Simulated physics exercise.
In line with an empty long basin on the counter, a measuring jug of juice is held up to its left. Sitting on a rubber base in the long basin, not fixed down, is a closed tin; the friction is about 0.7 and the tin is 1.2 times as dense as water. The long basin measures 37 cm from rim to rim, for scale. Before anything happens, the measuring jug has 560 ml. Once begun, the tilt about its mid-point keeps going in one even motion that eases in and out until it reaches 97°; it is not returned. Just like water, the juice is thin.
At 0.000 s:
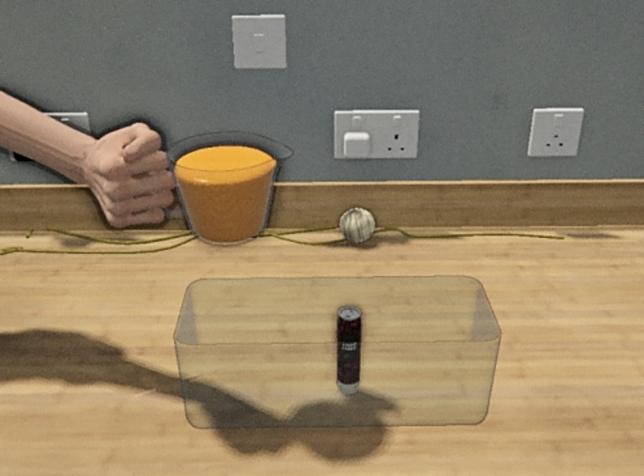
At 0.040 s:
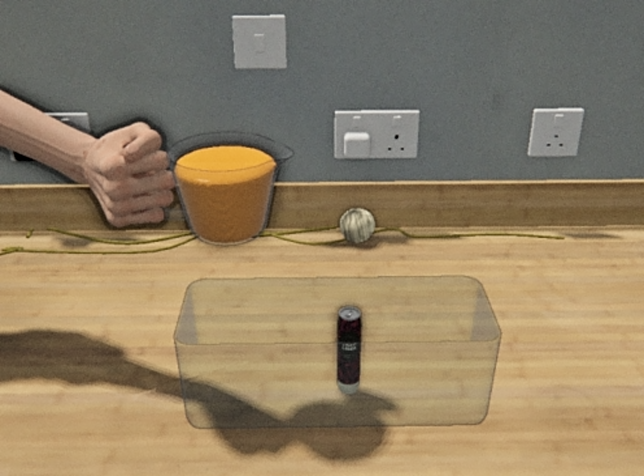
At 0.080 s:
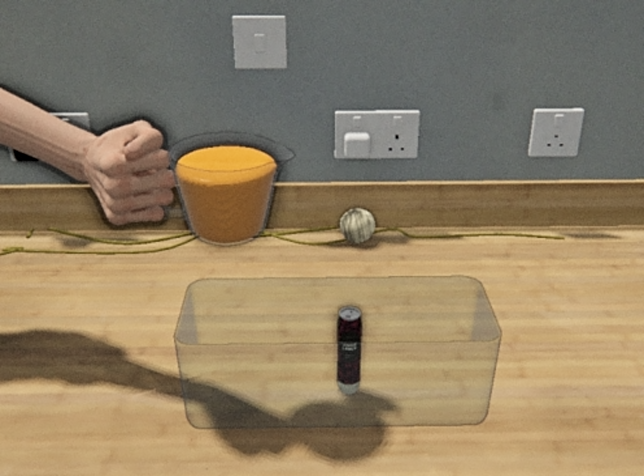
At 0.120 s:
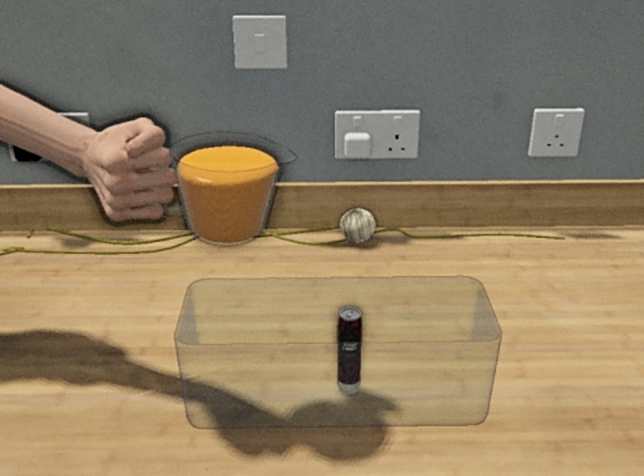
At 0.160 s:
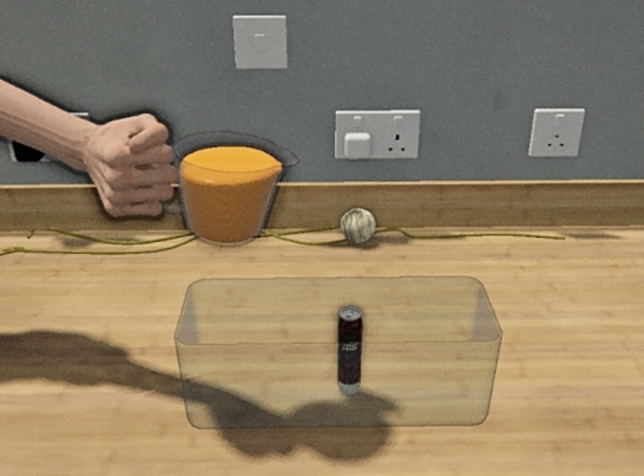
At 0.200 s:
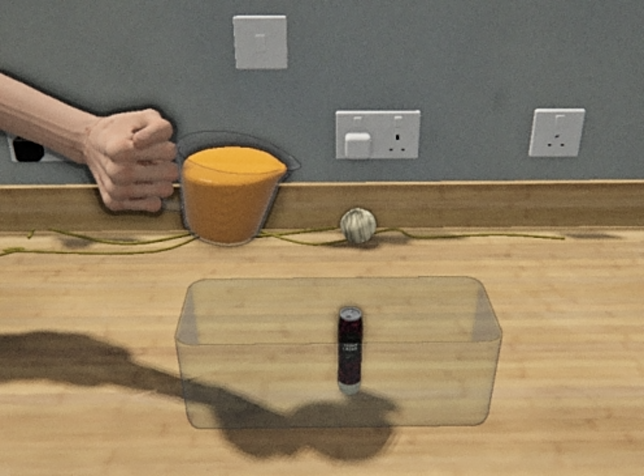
On a wooden counter, a hand holding a clear jug of orange juice slowly tilting it slightly rightward beside a long clear basin.
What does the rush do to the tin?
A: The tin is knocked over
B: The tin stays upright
The tin is knocked over.
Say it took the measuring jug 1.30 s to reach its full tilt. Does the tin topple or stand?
In that case the tin overturns.
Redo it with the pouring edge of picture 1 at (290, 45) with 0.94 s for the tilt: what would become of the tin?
Then it keeps standing.
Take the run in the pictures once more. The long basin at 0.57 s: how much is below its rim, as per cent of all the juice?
Some 7 per cent.
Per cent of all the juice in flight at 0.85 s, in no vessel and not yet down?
Close to 18 per cent.
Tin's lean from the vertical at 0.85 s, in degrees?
It leans about 0° from upright.
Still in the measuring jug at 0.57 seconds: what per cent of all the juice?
Roughly 66 %.
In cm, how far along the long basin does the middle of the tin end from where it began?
The middle of the tin ends some 9.0 cm along the basin.
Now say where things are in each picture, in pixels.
In the first picture, tilt 0°; pouring edge (294, 152); surface from (175, 162) to (277, 162); the long basin's rim runs from (182, 311) to (490, 308); the tin's top is at (350, 317).
In the second picture, tilt 0°; pouring edge (294, 152); surface from (175, 162) to (277, 162).
In the third picture, tilt 2°; pouring edge (296, 154); surface from (176, 161) to (278, 162).
In the fourth picture, tilt 4°; pouring edge (297, 156); surface from (179, 161) to (279, 163).
In the fifth picture, tilt 7°; pouring edge (299, 160); surface from (180, 161) to (282, 163).
In the sixth picture, tilt 10°; pouring edge (302, 165); surface from (183, 162) to (286, 165).
After 0.57 s the tilt is 65° and 67 per cent is still to pour; the tin stands where it began.
After 0.85 s the tilt is 95° and 14 per cent is still to pour; the tin stands where it began.
After 1.13 s the tilt is 97° and 1 per cent is still to pour; the tin leans 26°.
After 1.44 s the tilt is 97° and 0 per cent is still to pour; the tin lies on its side.
In the end the tin lies on its side.
